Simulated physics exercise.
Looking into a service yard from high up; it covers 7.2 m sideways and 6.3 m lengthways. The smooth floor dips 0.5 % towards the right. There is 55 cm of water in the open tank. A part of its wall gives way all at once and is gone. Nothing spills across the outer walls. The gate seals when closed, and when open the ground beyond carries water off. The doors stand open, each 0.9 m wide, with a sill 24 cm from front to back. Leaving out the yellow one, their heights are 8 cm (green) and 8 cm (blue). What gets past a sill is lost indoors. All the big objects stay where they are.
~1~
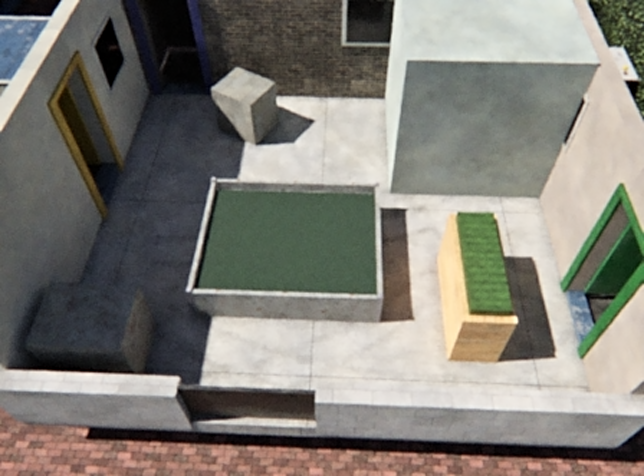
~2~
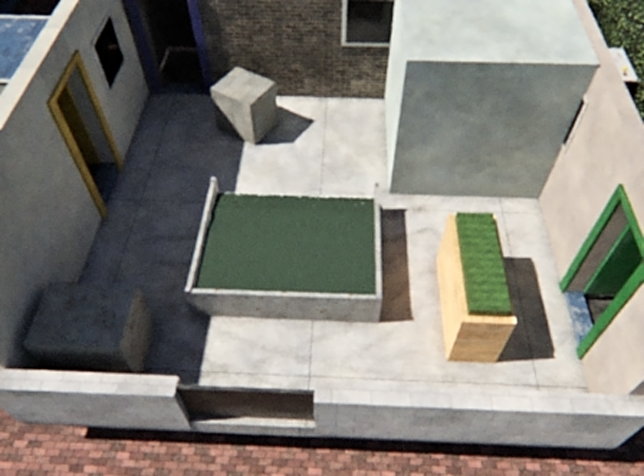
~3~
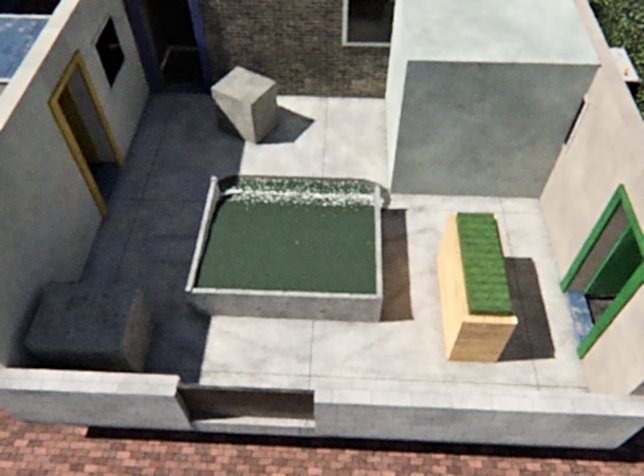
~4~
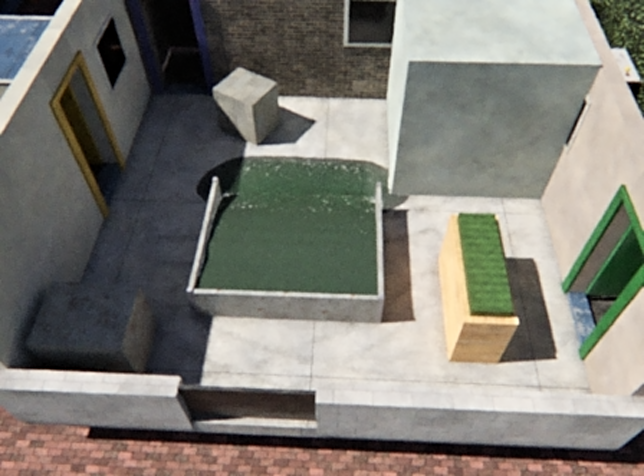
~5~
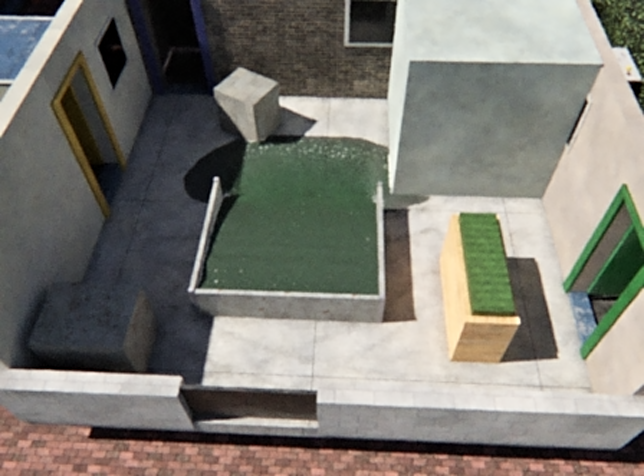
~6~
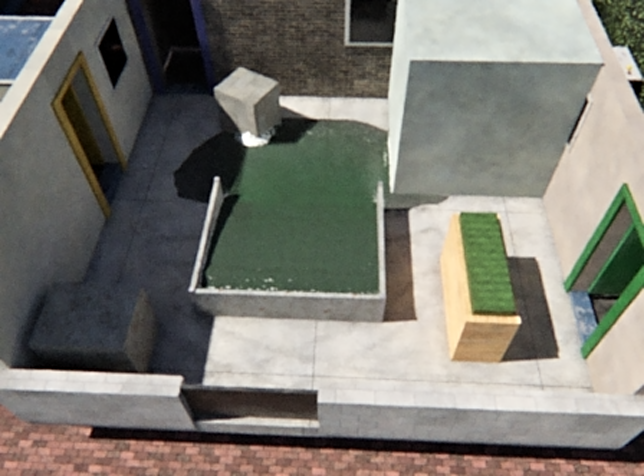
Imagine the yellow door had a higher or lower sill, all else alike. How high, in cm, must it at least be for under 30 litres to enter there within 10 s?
About 8 cm.
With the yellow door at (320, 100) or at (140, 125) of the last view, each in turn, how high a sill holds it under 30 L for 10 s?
Roughly 34 and 18 cm.
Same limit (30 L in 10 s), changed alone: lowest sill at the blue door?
About 18 cm at blue.
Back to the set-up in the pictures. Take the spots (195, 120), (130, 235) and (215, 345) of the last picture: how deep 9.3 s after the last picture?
Roughly 8, 7 and 2 cm, in turn.
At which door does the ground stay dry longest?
It is the green one.
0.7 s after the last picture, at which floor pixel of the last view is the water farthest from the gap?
Near (197, 99).
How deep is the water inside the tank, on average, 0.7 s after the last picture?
Some 30 cm.
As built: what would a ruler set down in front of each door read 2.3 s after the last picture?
In cm: Green 0, blue 15, yellow 2.
Then, 0.7 s after the last picture water covers 30 % of the floor, deepest (42 cm) near (316, 103); it has not reached the yellow door.
Then, 2.3 s after the last picture water covers 40 % of the floor, deepest (34 cm) near (380, 104); it has not reached the yellow door.
Then, 9.3 s after the last picture water covers 95 % of the floor, deepest (14 cm) near (381, 123); 10 cm at the yellow door, 0 litres in over its 23 cm sill.
At the yellow door as built, the water peaked near 16 cm, 4.5 s after the last picture.
With a sill of 7 cm, 47 litres would have come in within the 10 s; with 9.5 cm, 18 litres. So under 30 litres takes about 8 cm.
